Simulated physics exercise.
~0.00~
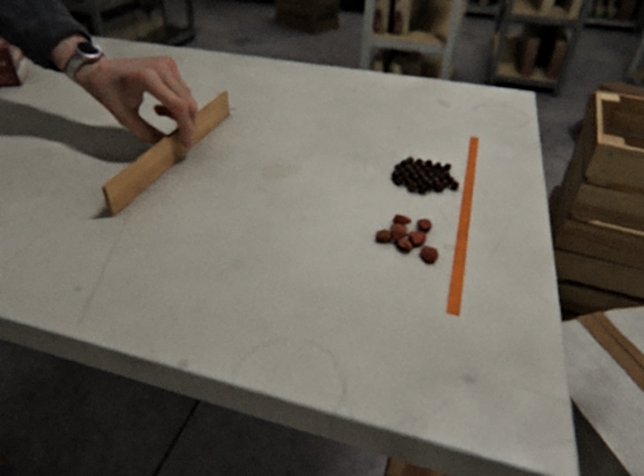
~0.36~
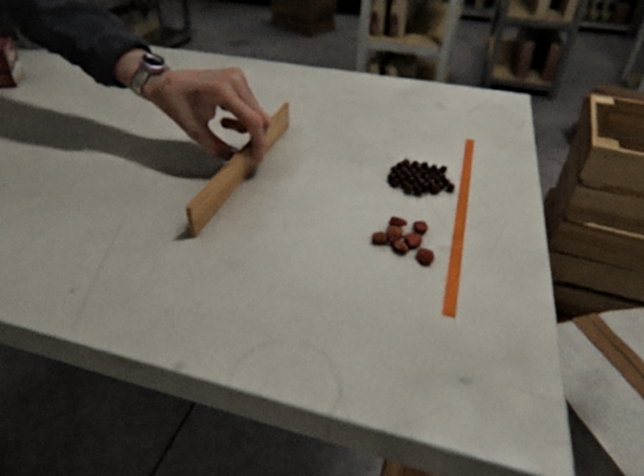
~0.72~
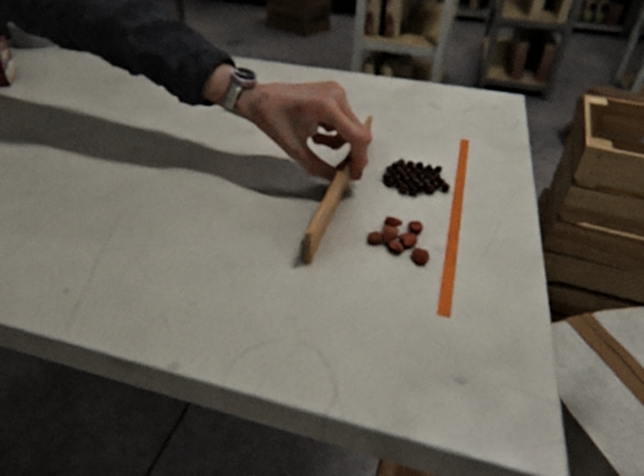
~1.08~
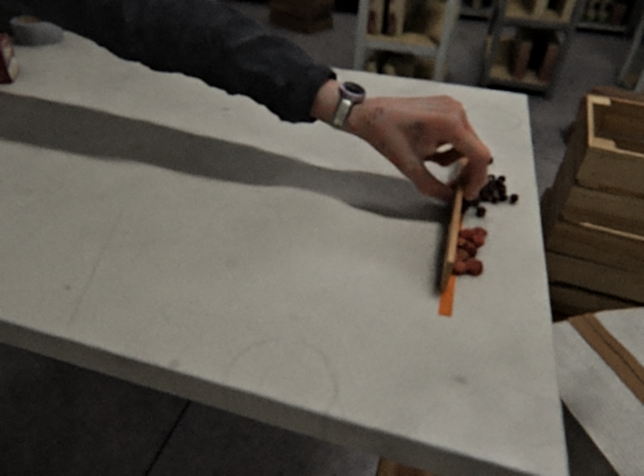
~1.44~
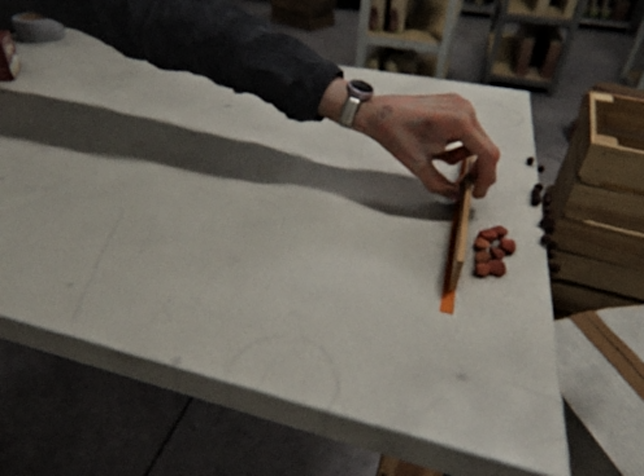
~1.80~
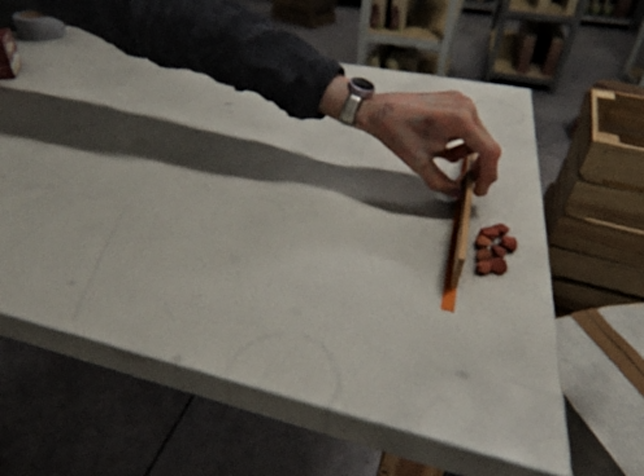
Hand sweeping a wooden strip rightward to orange tape, dark pieces scattering off the table edge while reddish lumps stay on top.
